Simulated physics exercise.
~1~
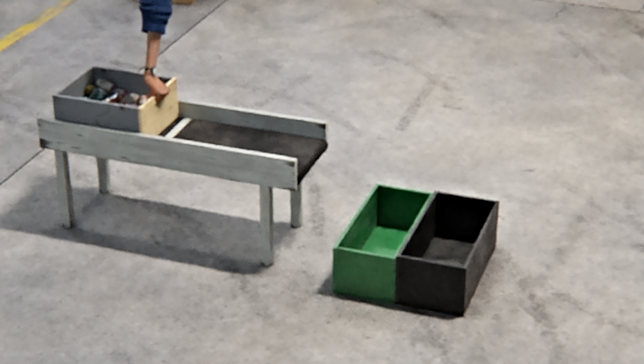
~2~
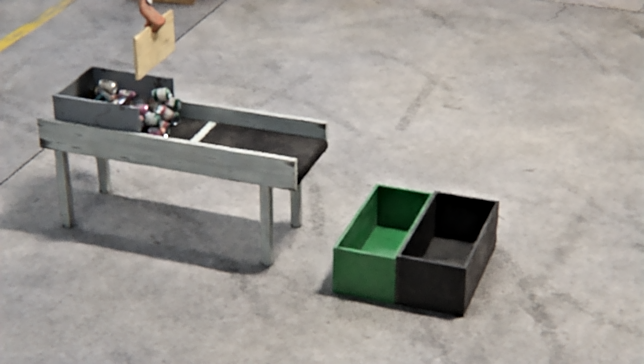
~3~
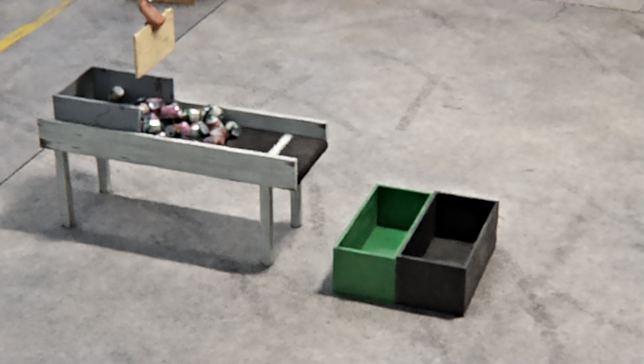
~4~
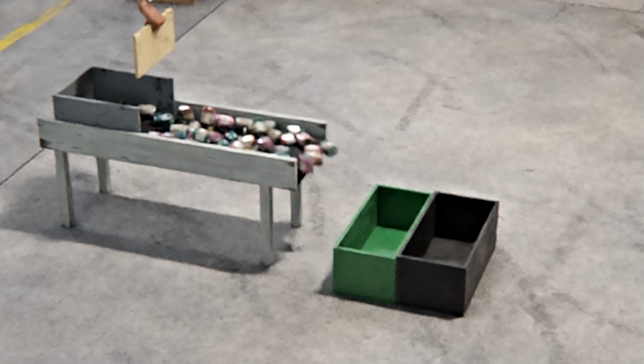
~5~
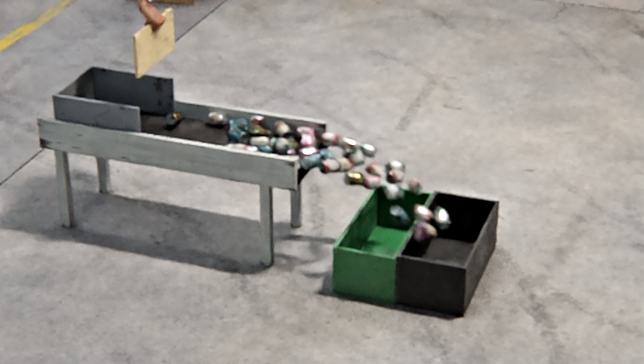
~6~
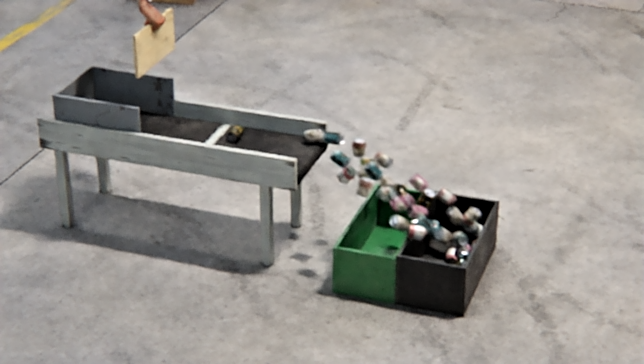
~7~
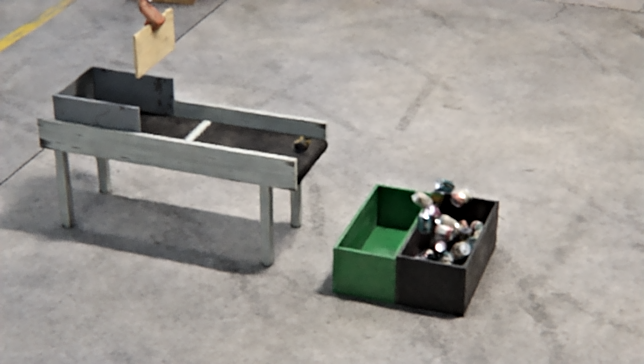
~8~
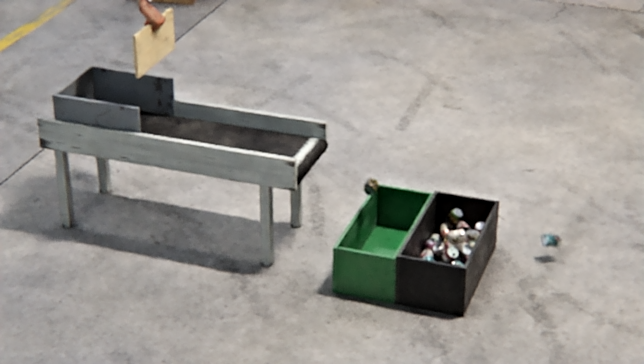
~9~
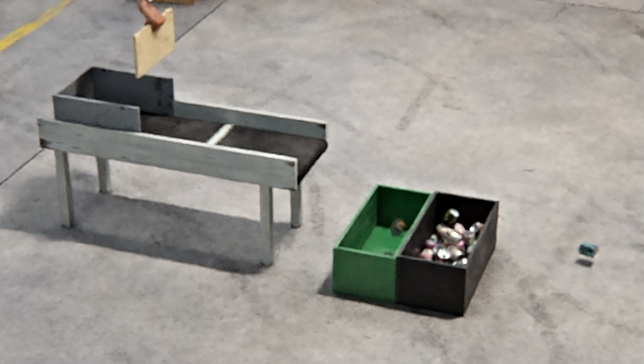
On a concrete floor, a belt flings small cans mostly into the black box.
